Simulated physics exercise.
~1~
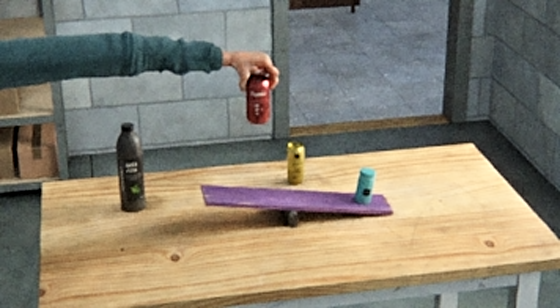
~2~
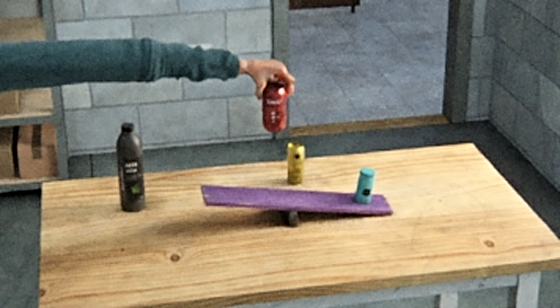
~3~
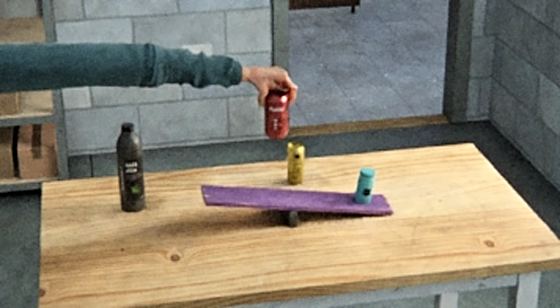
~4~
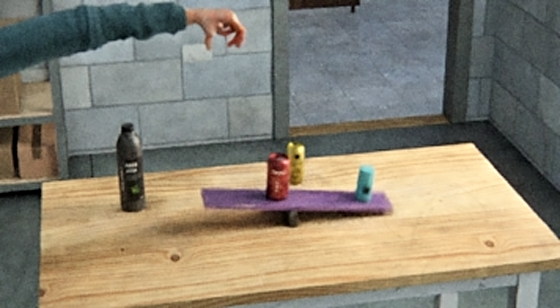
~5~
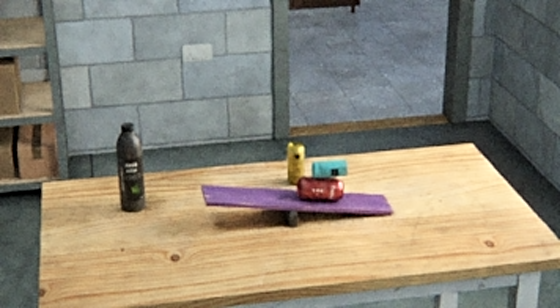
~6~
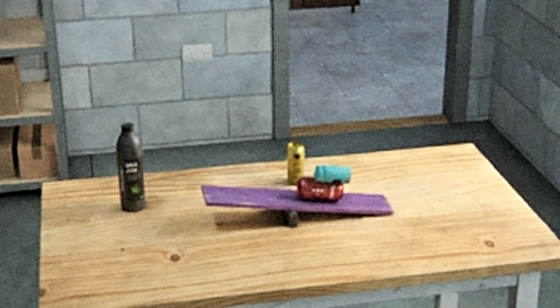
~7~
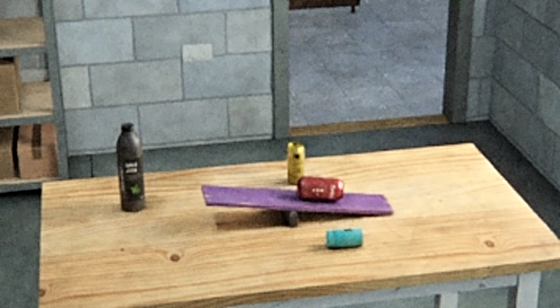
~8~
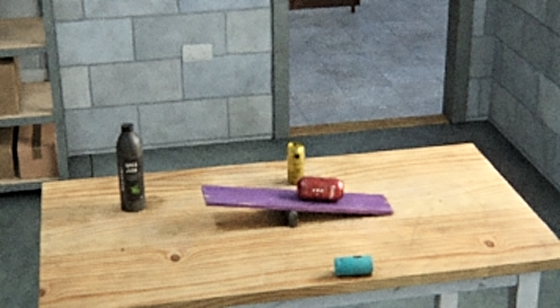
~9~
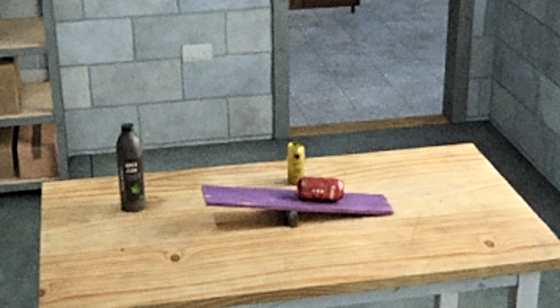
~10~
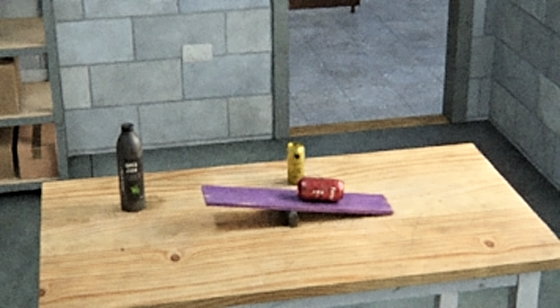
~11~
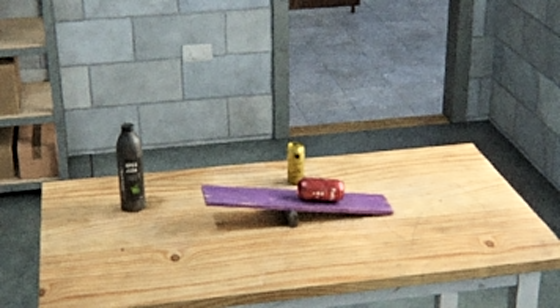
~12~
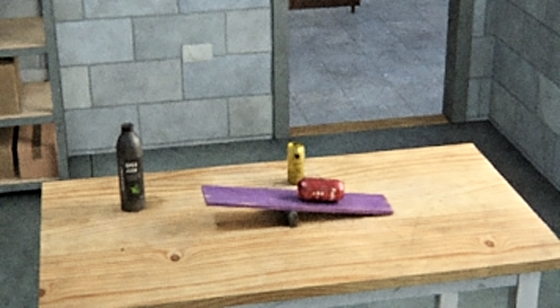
To begin with, a hand holds a red can above a tilted purple plank resting on a small block, with a turquoise shaker on its lower right end and a black bottle and yellow can standing nearby. The hand lowers the can a little, then lets go and draws back as it drops onto the plank near the middle. The red can topples to the right, and the shaker ends up on its side beside it. The shaker then moves toward the table's front edge and disappears from view. The red can stays lying on the plank, which still slopes down to the right.
